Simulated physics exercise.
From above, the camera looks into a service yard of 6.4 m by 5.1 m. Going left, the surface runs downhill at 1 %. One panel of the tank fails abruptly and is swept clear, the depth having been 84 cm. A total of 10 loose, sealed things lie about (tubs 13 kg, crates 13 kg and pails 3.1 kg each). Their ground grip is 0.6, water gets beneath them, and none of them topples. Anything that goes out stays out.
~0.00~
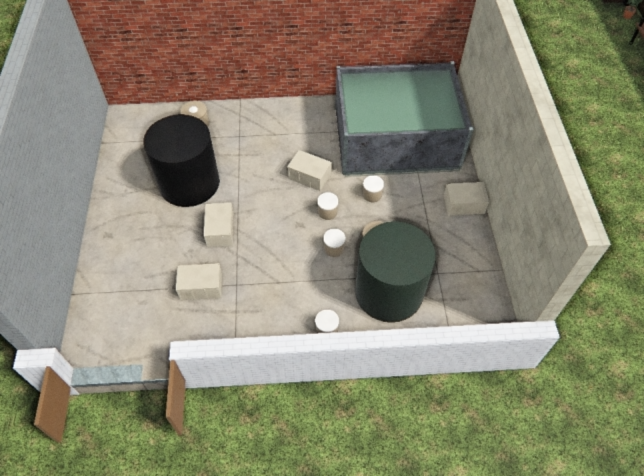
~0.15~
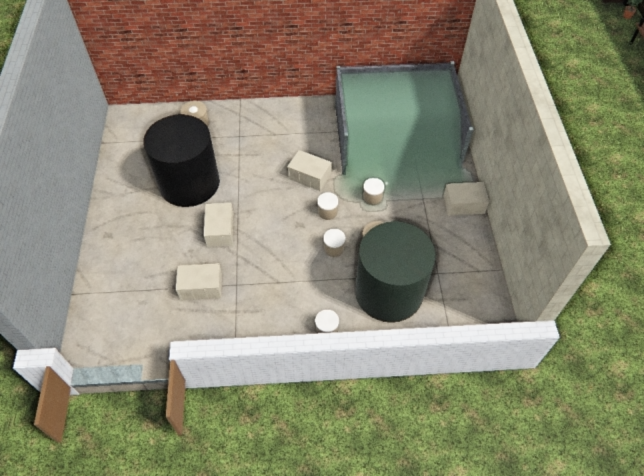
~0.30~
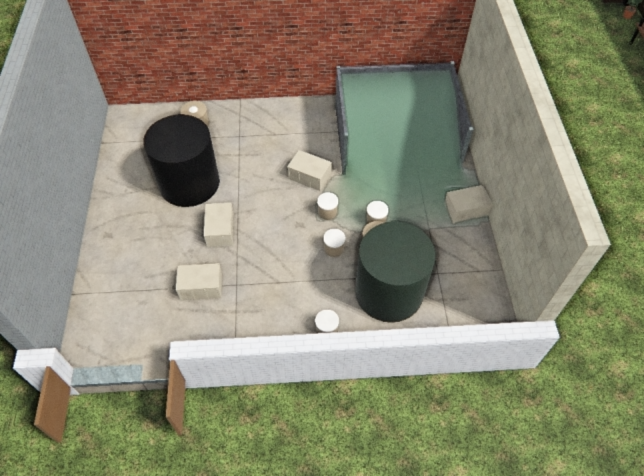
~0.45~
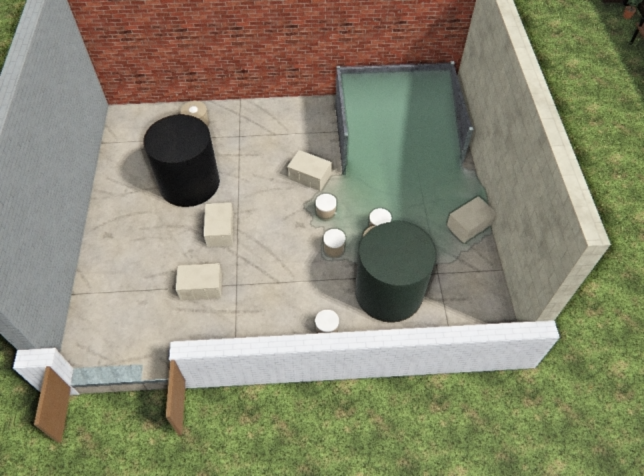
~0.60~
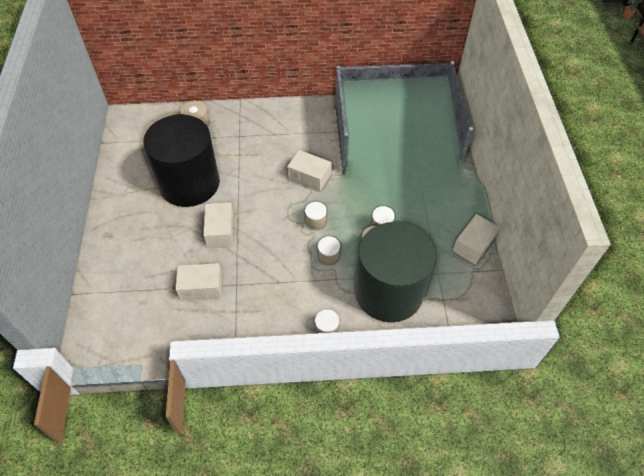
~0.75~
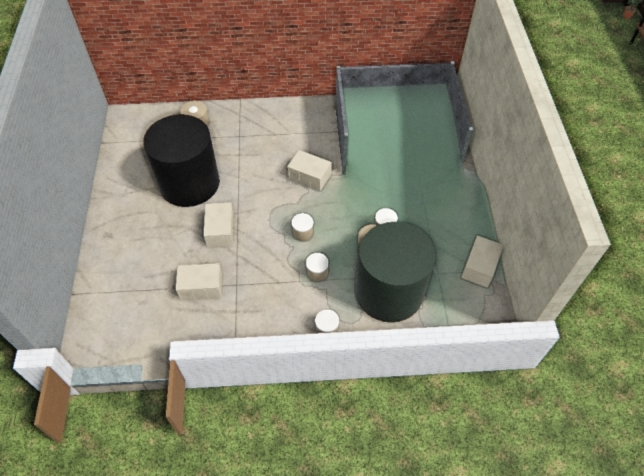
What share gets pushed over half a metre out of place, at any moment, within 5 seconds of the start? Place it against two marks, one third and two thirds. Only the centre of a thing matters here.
I reckon it gets to two thirds or beyond.
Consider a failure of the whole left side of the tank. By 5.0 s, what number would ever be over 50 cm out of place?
In that case 4 of them.
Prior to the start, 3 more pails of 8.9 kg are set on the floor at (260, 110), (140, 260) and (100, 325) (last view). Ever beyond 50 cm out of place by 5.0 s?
Result, one by one: Not exceeded, exceeded and exceeded.
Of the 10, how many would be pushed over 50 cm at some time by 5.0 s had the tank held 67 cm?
Then the count would be 7.
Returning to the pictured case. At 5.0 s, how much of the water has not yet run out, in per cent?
Roughly 92 percent.
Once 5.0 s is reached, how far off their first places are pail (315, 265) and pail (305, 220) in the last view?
In that order: 400 cm, 350 cm.
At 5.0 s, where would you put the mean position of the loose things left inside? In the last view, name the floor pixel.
Centre of the remaining things: Roughly (200, 217).
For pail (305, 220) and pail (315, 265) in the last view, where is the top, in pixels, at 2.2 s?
(175, 309) and (91, 315), roughly.
After 1.1 s 5 of 10 are over 50 cm from their spots; 3 afloat.
After 2.2 s 5 of 10 are over 50 cm from their spots; 5 afloat.
After 3.5 s 7 of 10 are over 50 cm from their spots; 7 afloat.
After 5.0 s 8 of 10 are over 50 cm from their spots, and 8 have been at some point; 6 afloat.
